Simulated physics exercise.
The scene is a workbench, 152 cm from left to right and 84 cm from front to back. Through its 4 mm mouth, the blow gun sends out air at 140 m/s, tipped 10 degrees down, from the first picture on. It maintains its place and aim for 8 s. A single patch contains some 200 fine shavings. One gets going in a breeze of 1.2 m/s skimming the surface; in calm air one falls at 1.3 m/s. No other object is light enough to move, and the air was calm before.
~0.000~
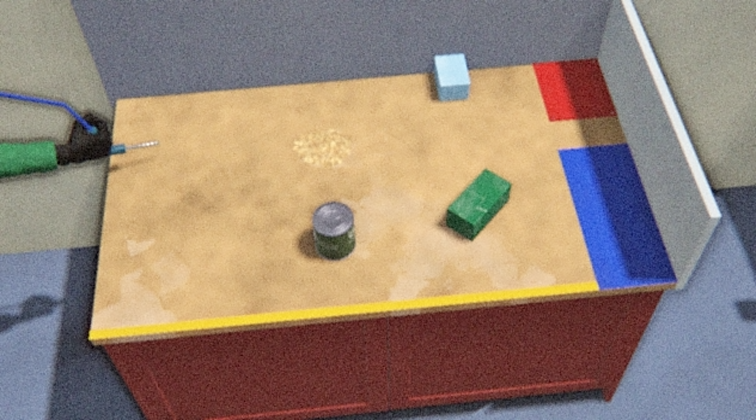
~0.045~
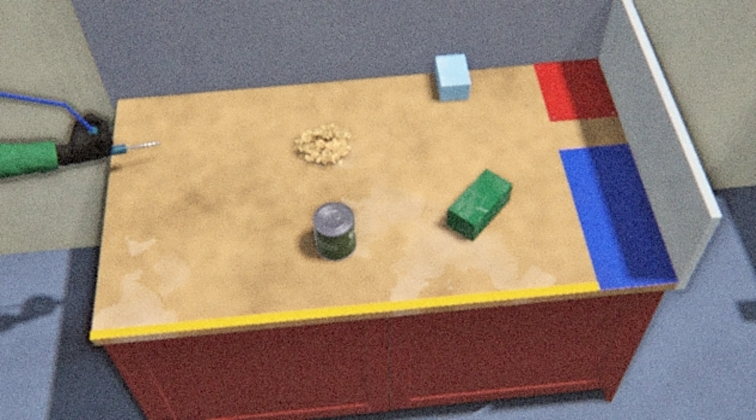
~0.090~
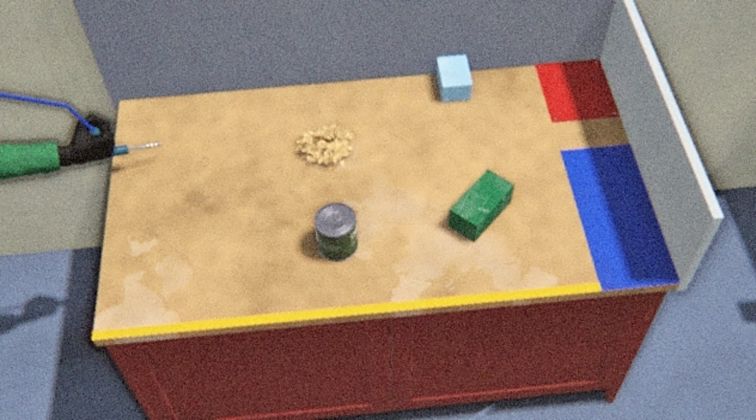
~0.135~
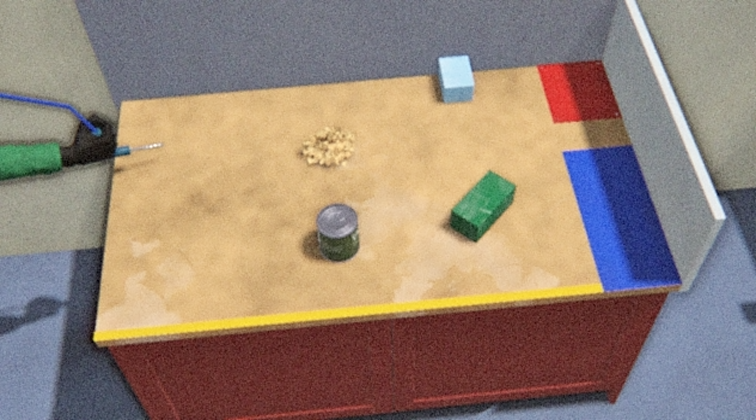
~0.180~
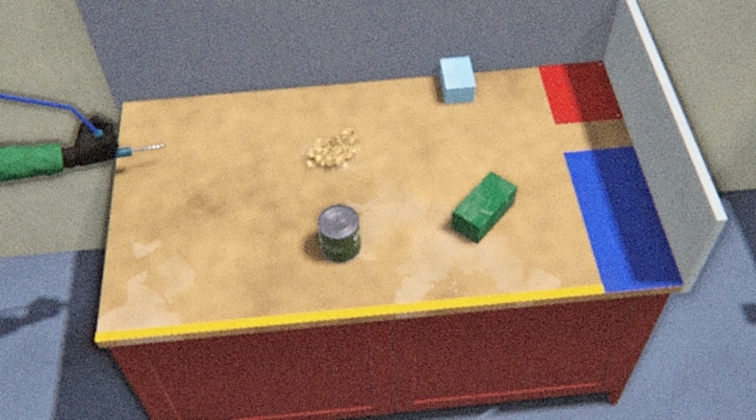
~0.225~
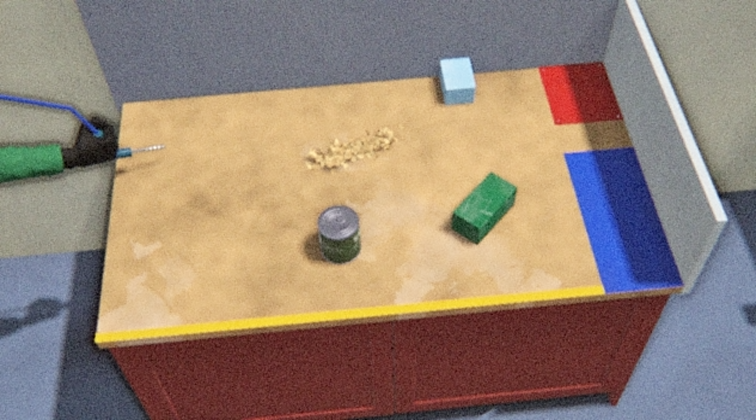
On a wooden workbench, a pile of pale shavings lay still near a tin and two blocks while a nozzle pointed in from the left, then some of the shavings spread a short way right.
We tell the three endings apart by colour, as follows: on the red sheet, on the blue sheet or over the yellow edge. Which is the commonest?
My pick is blue.
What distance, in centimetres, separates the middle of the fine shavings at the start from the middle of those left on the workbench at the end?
Close to 85 cm.
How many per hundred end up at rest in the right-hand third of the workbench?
Share at the end: Close to 90 %.
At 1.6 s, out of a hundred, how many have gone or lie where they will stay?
The share is about 5 %.
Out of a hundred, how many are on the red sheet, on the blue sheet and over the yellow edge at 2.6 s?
Roughly 20 % red, 40 % blue and 0 % yellow.
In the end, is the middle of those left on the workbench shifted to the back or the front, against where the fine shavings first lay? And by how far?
The middle ends up shifted toward the near edge, about 15 cm.
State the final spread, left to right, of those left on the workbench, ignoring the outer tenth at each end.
Around 30 centimetres from left to right.
After 1.6 s the count stands so, 20 % are on the red sheet, 22 % on the blue sheet and 0 % over the yellow edge; the middle of those still in play is near (572, 163).
After 2.6 s the count stands so, 18 % are on the red sheet, 40 % on the blue sheet and 0 % over the yellow edge; the middle of those still in play is near (605, 168).
After 4.4 s the count stands so, 18 % are on the red sheet, 46 % on the blue sheet and 2 % over the yellow edge; the middle of those still in play is near (613, 169).
After 8.0 s, at the end, 16 % are on the red sheet, 48 % on the blue sheet and 6 % over the yellow edge; the middle of those still in play is near (613, 169).
